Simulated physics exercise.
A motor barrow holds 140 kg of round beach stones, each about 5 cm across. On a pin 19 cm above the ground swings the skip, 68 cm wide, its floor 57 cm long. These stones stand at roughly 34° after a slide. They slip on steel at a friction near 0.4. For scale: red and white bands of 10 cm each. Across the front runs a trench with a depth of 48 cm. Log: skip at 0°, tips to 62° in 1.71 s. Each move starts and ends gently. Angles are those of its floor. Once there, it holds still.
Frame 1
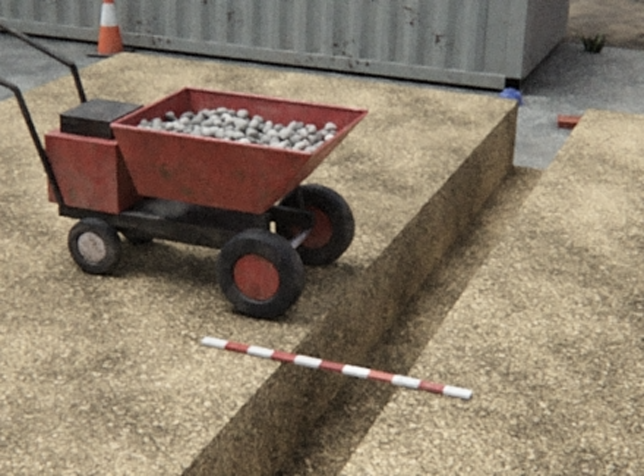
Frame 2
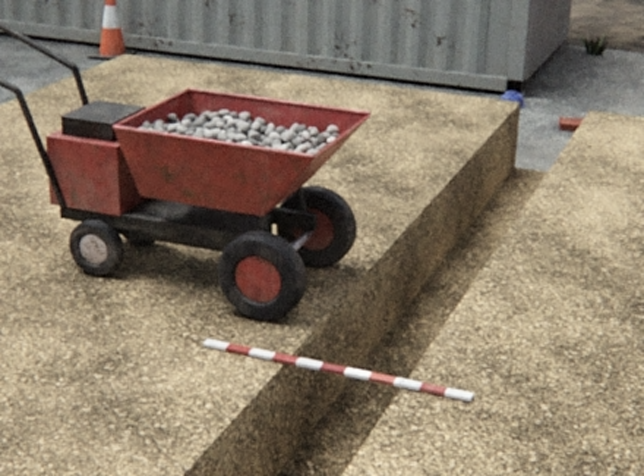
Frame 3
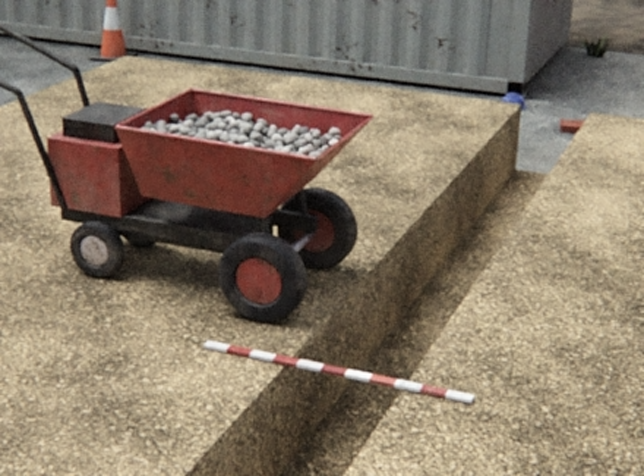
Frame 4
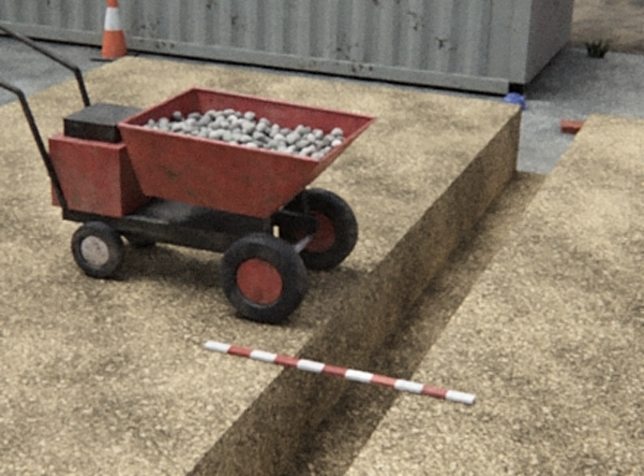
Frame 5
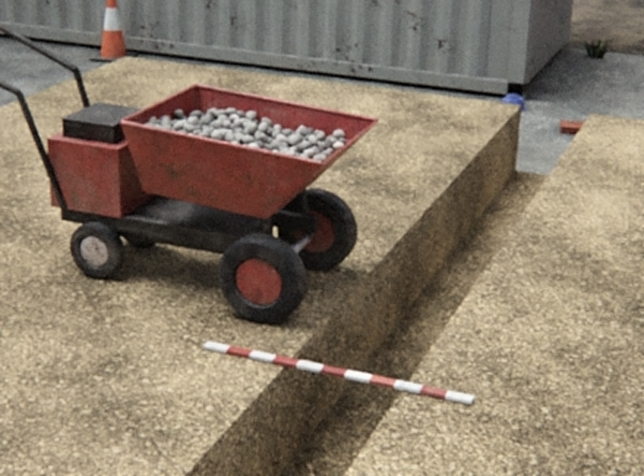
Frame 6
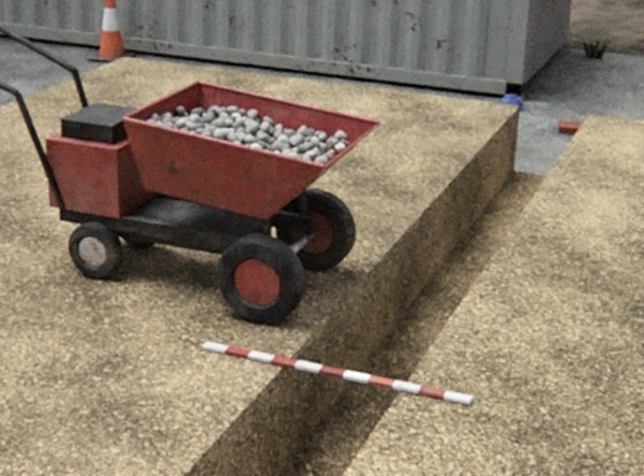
On gravelly ground beside a trench, a red barrow's stone-filled skip tilts slightly to the right.
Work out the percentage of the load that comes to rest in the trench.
It works out at about 49 per cent of the load.
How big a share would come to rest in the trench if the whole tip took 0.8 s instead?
Estimate: About 40 %.
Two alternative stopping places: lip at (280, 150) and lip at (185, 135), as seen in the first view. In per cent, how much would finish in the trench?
Around 80 and then 75 percent.
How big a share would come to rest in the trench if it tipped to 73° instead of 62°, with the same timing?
In that case some 40 per cent.
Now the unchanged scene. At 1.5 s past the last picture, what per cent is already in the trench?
Some 10 per cent.
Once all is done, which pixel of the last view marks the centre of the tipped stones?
Their centre sits close to (452, 319).
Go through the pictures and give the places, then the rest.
The skip is at 0°, its lip at (311, 155); the top of the load is at (271, 131), in the first frame.
The skip is at 0°, its lip at (314, 157); the top of the load is at (265, 132), in the second frame.
The skip is at 1°, its lip at (316, 160); the top of the load is at (261, 131), in the third frame.
The skip is at 2°, its lip at (319, 162); the top of the load is at (231, 125), in the fourth frame.
Lip at (321, 164), floor tilted 3°, highest stones at (233, 124), in the fifth frame.
The skip is at 5°, its lip at (324, 167); the top of the load is at (216, 120), in the sixth frame.
Then, 1.0 s after the last picture the floor is at 52°, 100 % in the skip; the foremost stones are at (404, 247).
Then, 1.5 s after the last picture the floor is at 62°, 62 % in the skip, 8 % in the trench, 30 % past the trench; the foremost stones are at (538, 338).
Then, 1.9 s after the last picture the floor is at 62°, 37 % in the skip, 15 % in the trench, 48 % past the trench; the foremost stones are at (640, 369).
Then, 3.8 s after the last picture the floor is at 62°, 0 % in the skip, 49 % in the trench, 51 % past the trench; the foremost stones are past the picture's edge.
